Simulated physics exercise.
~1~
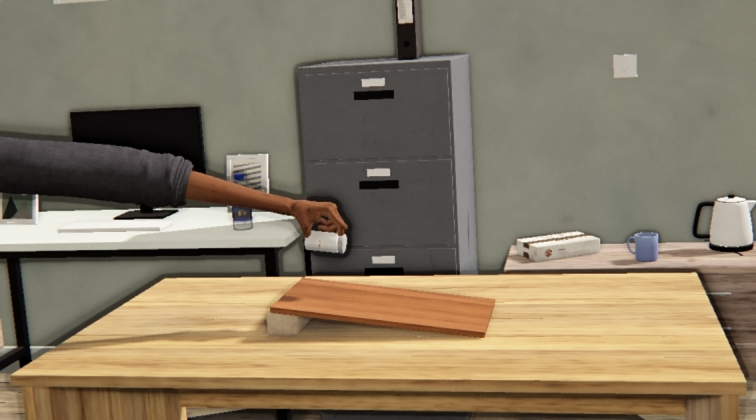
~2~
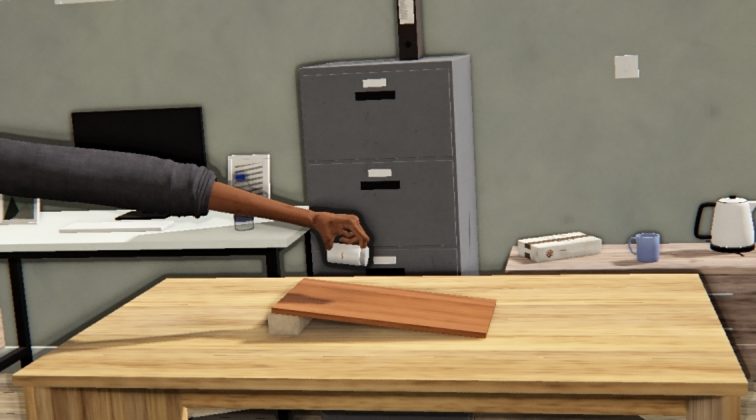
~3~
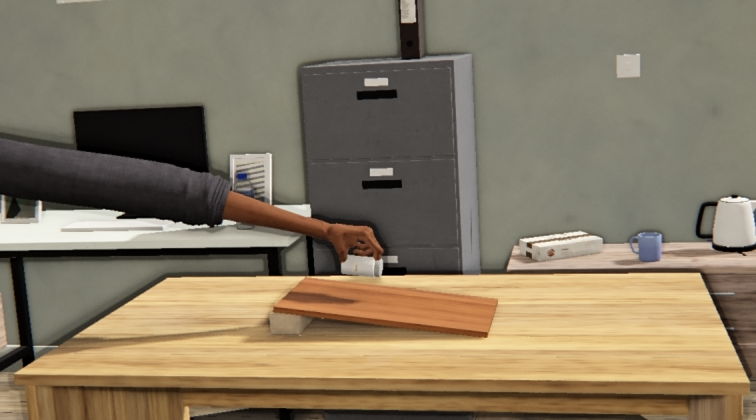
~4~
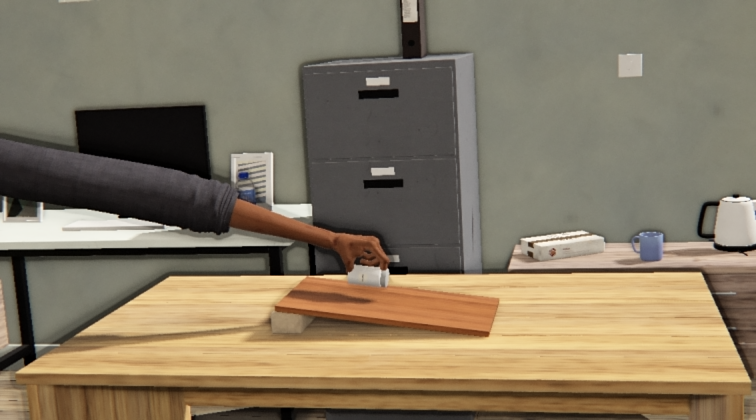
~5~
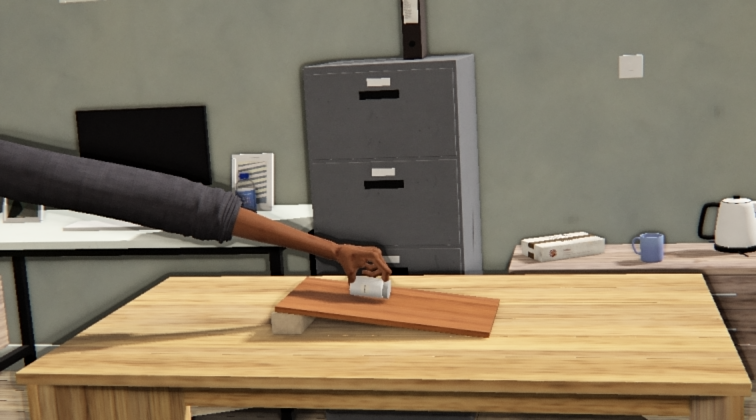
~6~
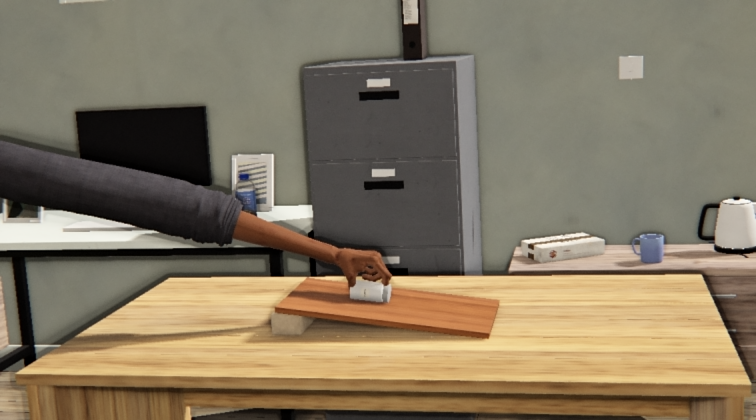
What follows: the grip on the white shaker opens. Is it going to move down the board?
No, it stays where it is.
Then, 0.20 s after the last picture, nothing has stirred.
Then, 0.40 s after the last picture, white shaker resting near (370, 291).
At rest, it is in place. Seen from the same camera at the end, white shaker near (370, 291). The white shaker keeps its place.
